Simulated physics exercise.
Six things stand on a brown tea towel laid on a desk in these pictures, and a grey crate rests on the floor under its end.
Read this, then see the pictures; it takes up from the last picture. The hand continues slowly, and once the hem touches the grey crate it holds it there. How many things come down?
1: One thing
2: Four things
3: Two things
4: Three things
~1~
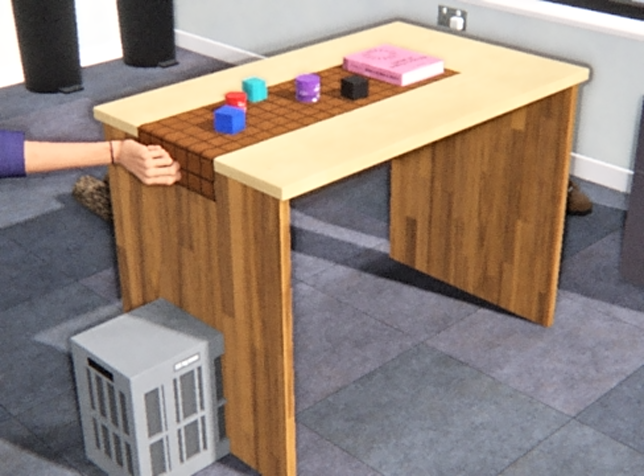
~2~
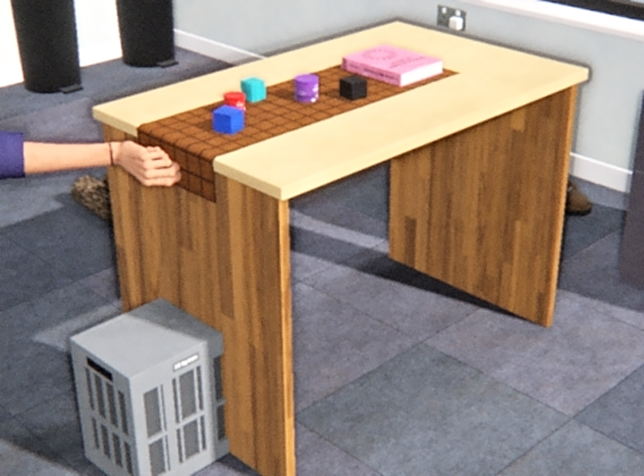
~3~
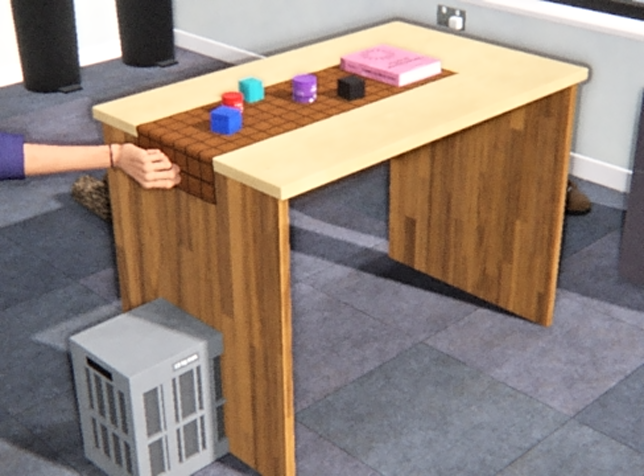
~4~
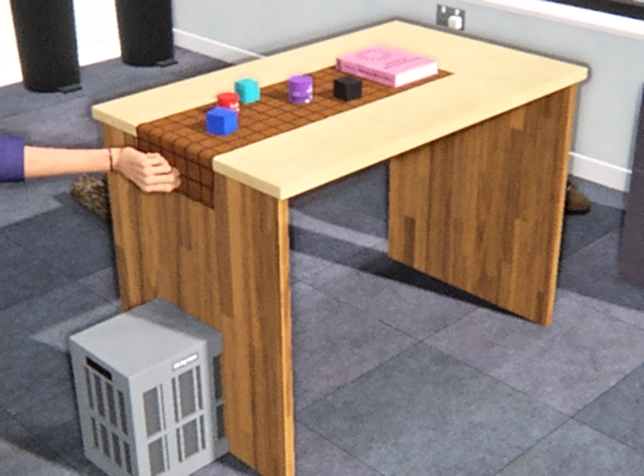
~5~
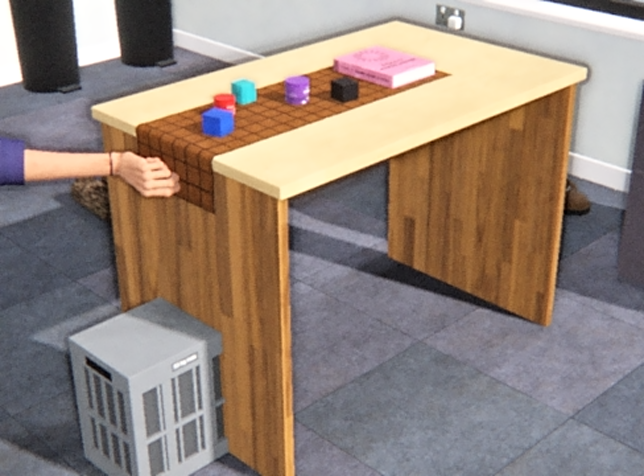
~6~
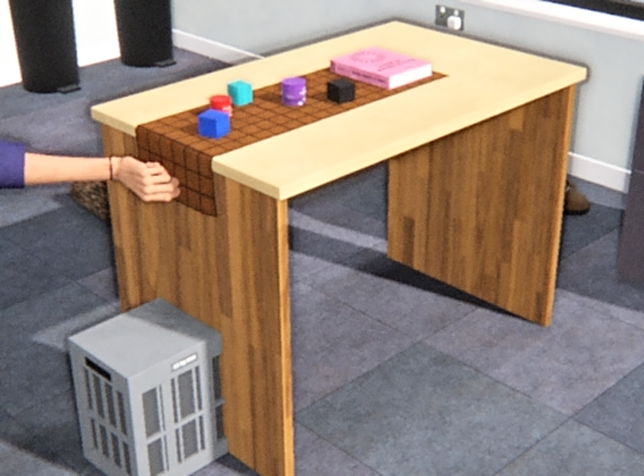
4, three things.
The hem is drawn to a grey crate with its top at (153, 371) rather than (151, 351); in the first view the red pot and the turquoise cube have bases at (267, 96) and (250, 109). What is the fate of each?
The red pot is lost, the turquoise cube is lost.
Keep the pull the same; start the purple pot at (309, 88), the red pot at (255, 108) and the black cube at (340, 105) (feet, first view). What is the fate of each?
Purple pot kept, red pot dropped, black cube kept.
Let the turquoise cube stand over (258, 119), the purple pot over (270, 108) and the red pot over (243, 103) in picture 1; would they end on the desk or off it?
Final state: The turquoise cube is no longer up, the purple pot is no longer up, the red pot is no longer up.
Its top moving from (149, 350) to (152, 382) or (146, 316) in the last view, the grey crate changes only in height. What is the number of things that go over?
Over the edge: 4, then 2.
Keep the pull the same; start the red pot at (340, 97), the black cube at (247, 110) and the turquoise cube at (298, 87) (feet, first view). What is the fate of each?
The red pot remains up, the black cube tumbles off, the turquoise cube survives.
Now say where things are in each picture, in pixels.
In the first frame, hem (216, 202); blue cube (229, 110); red pot (235, 94); turquoise cube (254, 80); purple pot (307, 78); black cube (355, 79); top of the crate (151, 351).
In the second frame, hem (216, 203); blue cube (228, 110).
In the third frame, hem (217, 205); red pot (232, 95).
In the fourth frame, hem (214, 210); turquoise cube (246, 81); top of the crate (150, 350).
In the fifth frame, hem (215, 214); purple pot (297, 80).
In the sixth frame, hem (217, 217); blue cube (213, 114); red pot (220, 98); turquoise cube (239, 83); purple pot (293, 81); black cube (341, 82).
Soon after, hem near (177, 228); all still up.
Then, hem near (180, 280); blue cube and red pot gone.
Further on, hem on the crate; blue cube, red pot and turquoise cube gone.
At rest, hem on the crate; blue cube, red pot and turquoise cube gone. The answer is three.
